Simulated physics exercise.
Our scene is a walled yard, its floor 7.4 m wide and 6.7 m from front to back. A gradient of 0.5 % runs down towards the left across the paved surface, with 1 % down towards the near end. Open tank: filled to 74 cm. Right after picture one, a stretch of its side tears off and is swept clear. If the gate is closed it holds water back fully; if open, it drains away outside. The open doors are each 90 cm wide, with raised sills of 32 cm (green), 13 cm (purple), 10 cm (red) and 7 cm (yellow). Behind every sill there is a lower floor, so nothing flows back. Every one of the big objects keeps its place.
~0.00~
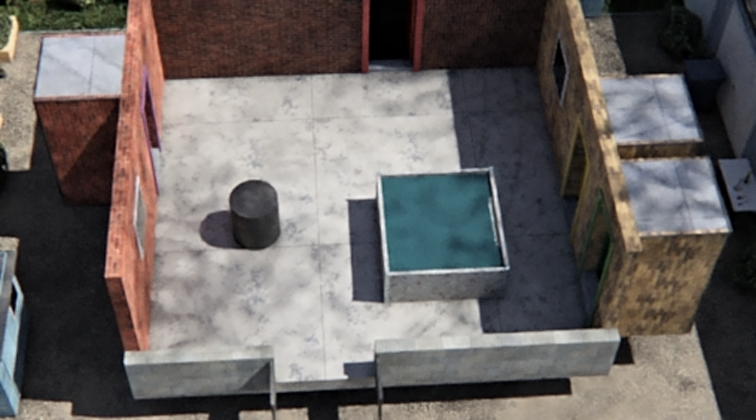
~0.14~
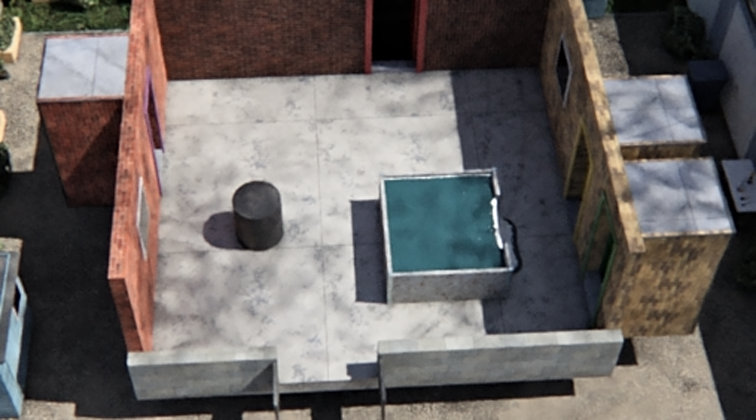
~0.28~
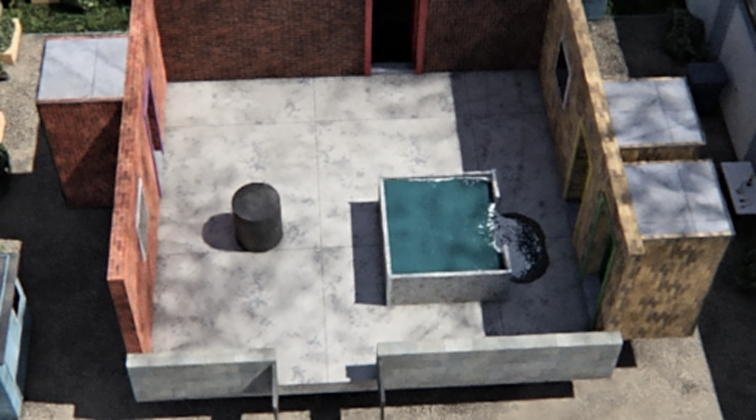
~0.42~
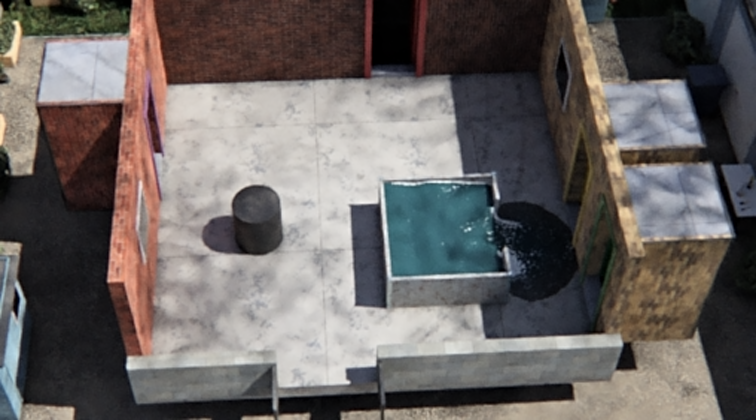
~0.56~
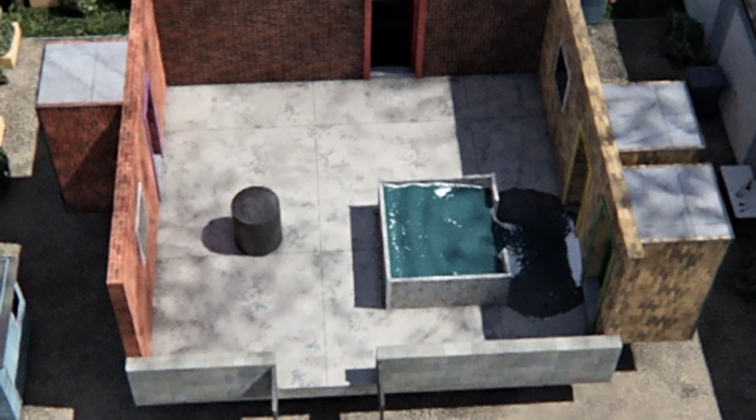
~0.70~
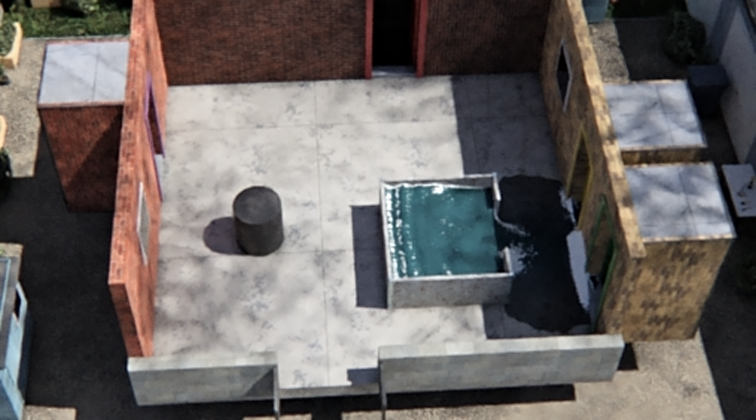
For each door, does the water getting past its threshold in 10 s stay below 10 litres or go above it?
At the end, green door: Under the set amount. Purple door: Under the set amount. Red door: Under the set amount. Yellow door: Past the set amount.
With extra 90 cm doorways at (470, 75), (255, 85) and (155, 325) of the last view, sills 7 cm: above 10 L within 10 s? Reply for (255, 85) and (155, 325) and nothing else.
First door short of the limit, second door beyond the limit.
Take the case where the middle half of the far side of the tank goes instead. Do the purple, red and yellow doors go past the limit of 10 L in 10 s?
Note: Purple short of the mark, red beyond the mark, yellow short of the mark.
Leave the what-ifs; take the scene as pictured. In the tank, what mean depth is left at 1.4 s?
It averages close to 51 centimetres.
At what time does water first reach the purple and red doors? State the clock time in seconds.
Purple = 6.5 s, red = 3.6 s.
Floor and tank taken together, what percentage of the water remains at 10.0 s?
Near 72 in a hundred is still there.
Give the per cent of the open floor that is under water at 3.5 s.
I'd say around 40 %.
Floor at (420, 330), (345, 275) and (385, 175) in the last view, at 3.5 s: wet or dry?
Listed in sequence, the spots are drenched, bone dry and bone dry.
After 1.4 s water covers 10 % of the floor and is deepest (49 cm) near (599, 359); green door 26 cm at the sill, 0 L in, purple door not reached, red door not reached, yellow door 24 cm at the sill, 166 L in.
After 2.2 s water covers 20 % of the floor and is deepest (40 cm) near (597, 349); green door 22 cm at the sill, 1 L in, purple door not reached, red door not reached, yellow door 29 cm at the sill, 345 L in.
After 3.5 s water covers 40 % of the floor and is deepest (29 cm) near (567, 254); green door 16 cm at the sill, 1 L in, purple door not reached, red door not reached, yellow door 23 cm at the sill, 508 L in.
After 6.0 s water covers 65 % of the floor and is deepest (18 cm) near (599, 359); green door 11 cm at the sill, 1 L in, purple door not reached, red door 4 cm at the sill, 0 L in, yellow door 15 cm at the sill, 663 L in.
After 10.0 s water covers 90 % of the floor and is deepest (12 cm) near (588, 359); green door 8 cm at the sill, 1 L in, purple door 6 cm at the sill, 0 L in, red door 3 cm at the sill, 0 L in, yellow door 9 cm at the sill, 725 L in.
